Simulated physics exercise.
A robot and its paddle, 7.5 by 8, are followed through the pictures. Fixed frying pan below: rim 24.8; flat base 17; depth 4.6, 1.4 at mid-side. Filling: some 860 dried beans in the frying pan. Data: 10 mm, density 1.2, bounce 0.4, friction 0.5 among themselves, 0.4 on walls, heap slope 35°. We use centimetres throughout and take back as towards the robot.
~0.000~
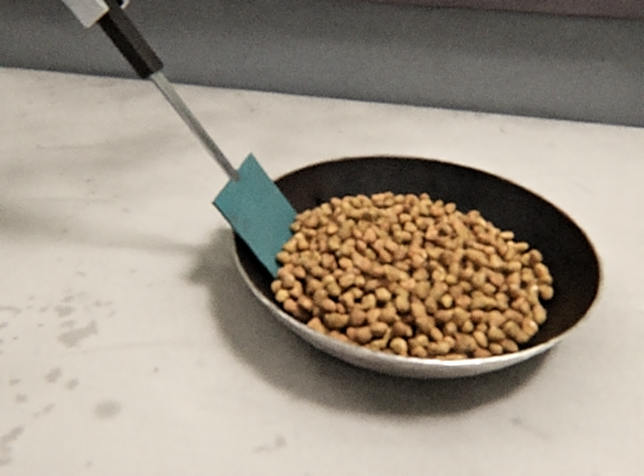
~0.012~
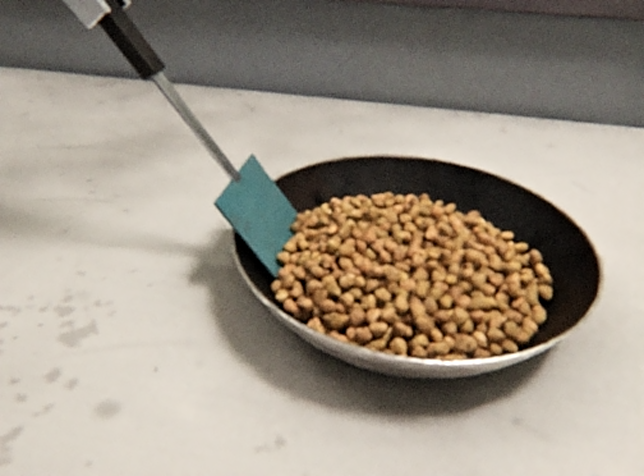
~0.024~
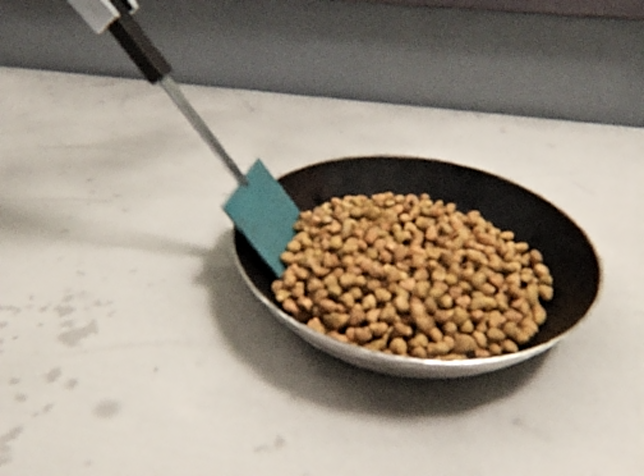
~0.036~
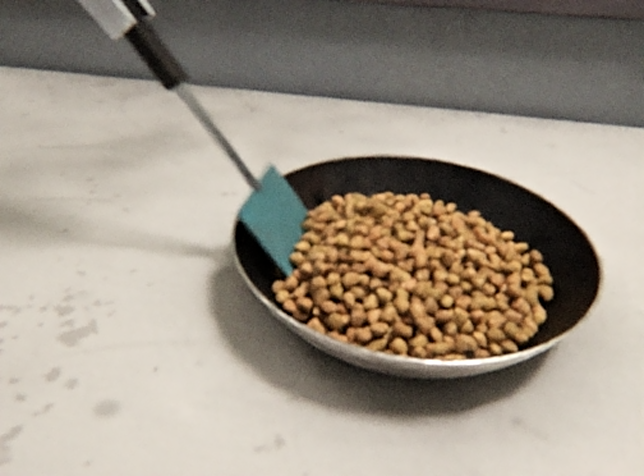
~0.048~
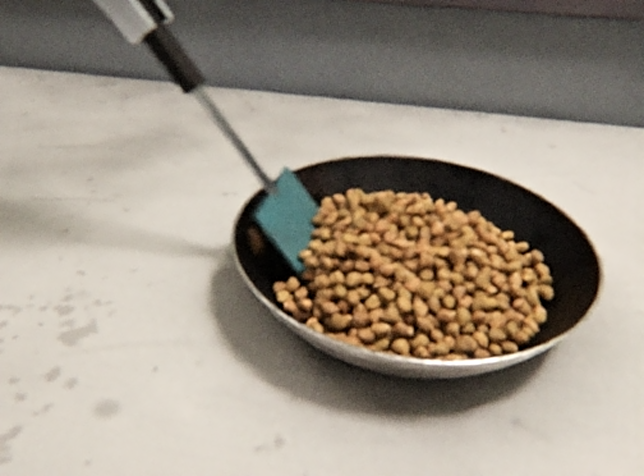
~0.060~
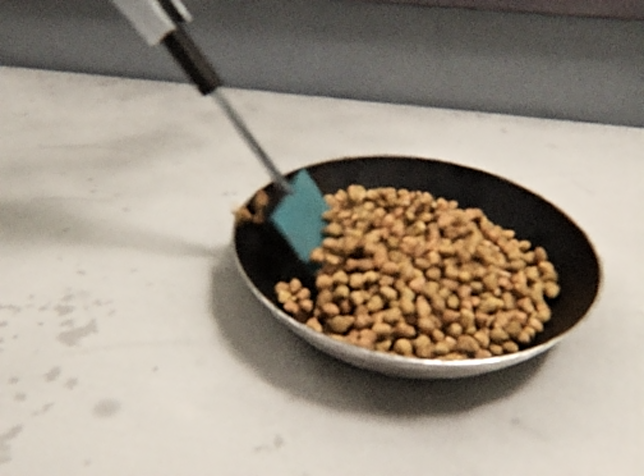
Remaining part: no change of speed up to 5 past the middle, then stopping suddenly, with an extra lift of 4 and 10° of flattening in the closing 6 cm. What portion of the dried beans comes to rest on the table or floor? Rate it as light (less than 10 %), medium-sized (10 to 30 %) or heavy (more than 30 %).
Rated medium-sized.
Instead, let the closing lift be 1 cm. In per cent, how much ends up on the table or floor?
It comes to near 5 percent.
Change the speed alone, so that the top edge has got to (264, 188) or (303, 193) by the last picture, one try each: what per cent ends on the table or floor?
Around 5 per cent, then around 20 per cent.
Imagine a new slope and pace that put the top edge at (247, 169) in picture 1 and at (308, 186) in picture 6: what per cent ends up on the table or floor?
20 per cent.
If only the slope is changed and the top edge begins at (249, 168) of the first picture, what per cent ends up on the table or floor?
15 percent or thereabouts.
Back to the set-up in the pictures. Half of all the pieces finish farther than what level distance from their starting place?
About 3 centimetres.
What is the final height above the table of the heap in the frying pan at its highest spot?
It reaches roughly 5.5 cm.
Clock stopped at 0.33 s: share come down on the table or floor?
It works out to about 15 in a hundred.
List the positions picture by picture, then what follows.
In the first frame, paddle top edge at (233, 175), sloping 54°; upper third of the load around (403, 254), from x 275 to 545, top at y 200; 859 in the frying pan.
In the second frame, paddle top edge at (234, 176), sloping 54°; upper third of the load around (402, 254), from x 275 to 545, top at y 200.
In the third frame, paddle top edge at (241, 180), sloping 54°; upper third of the load around (400, 254), from x 280 to 545, top at y 200.
In the fourth frame, paddle top edge at (255, 186), sloping 54°; upper third of the load around (399, 251), from x 280 to 545, top at y 200.
In the fifth frame, paddle top edge at (272, 189), sloping 54°; upper third of the load around (398, 247), from x 255 to 545, top at y 195.
In the sixth frame, paddle top edge at (288, 192), sloping 54°; upper third of the load around (402, 245), from x 240 to 550, top at y 190; 859 in the frying pan.
By 0.09 s, sloping 54°, highest piece 11 above the table; 855 in the frying pan, 4 on the blade or in flight.
By 0.12 s, sloping 50°, highest piece 16 above the table; 853 in the frying pan, 6 on the blade or in flight.
By 0.33 s, sloping 44°, highest piece 23 above the table; 732 in the frying pan, 119 on the table or floor, 8 on the blade or in flight.
By 1.38 s, sloping 44°, highest piece 5 above the table; 732 in the frying pan, 127 on the table or floor.
Final count, 732 in the frying pan, 127 on the table or floor. That is 15 % on the table or floor.
